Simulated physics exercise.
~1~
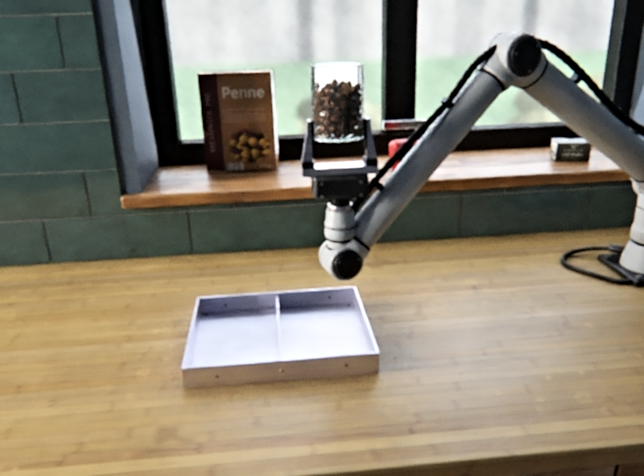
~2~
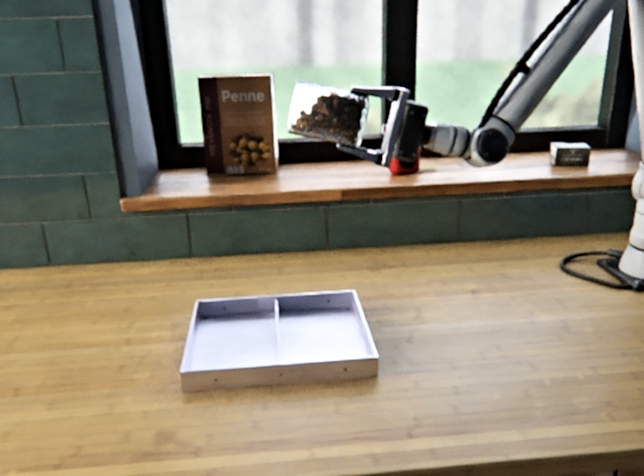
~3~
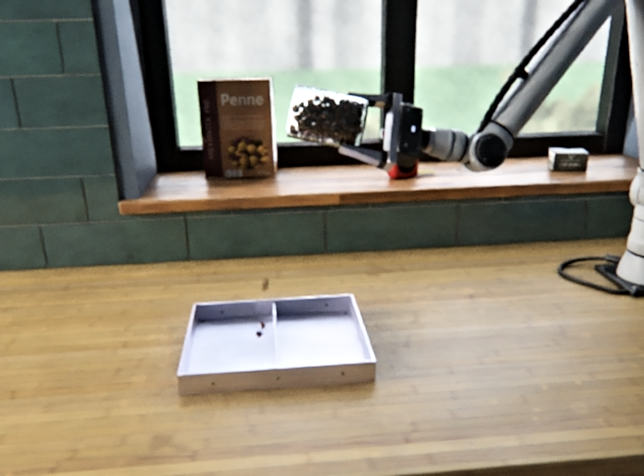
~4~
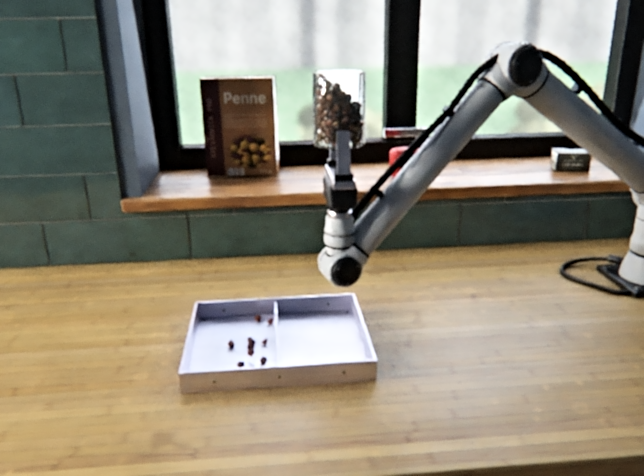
On a wooden counter by a window, a robot arm tipped a clear cup of brown pellets onto its side above a divided white tray, then turned it upright again, leaving a few pellets in the tray's left part and most still in the cup.
